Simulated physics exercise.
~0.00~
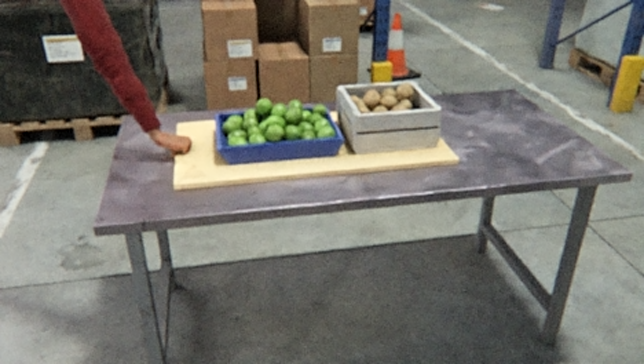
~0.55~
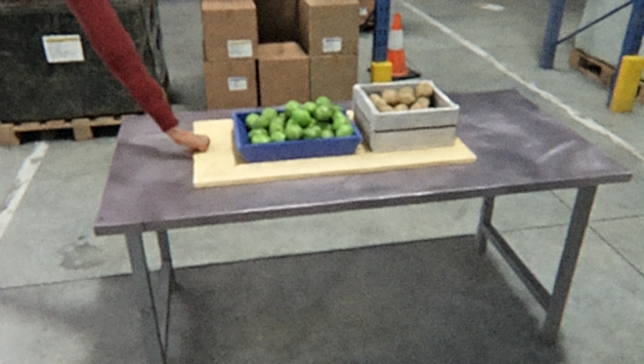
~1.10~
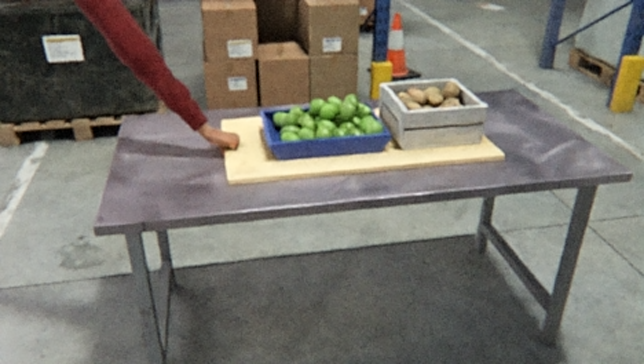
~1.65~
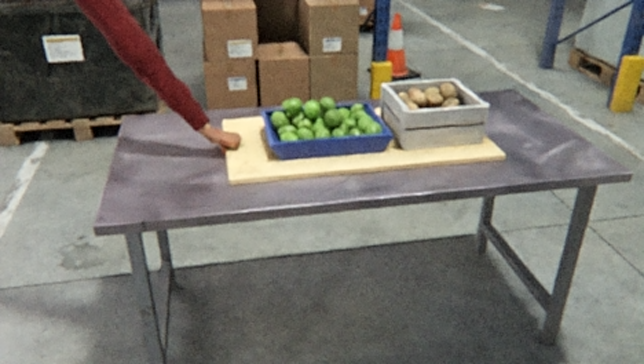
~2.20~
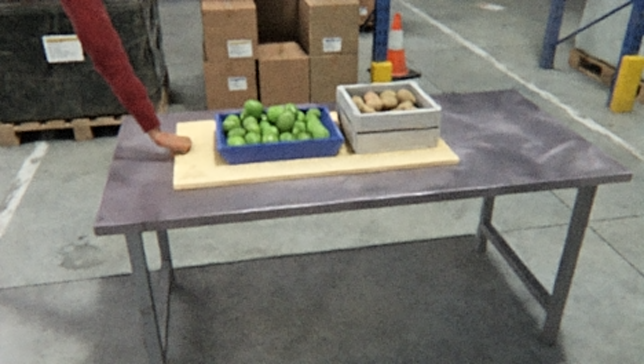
In this clip, a red-sleeved arm slides a pale board holding a blue container of limes and a white container of potatoes to the right across a table, then back left to where it began, with both containers still on the board.
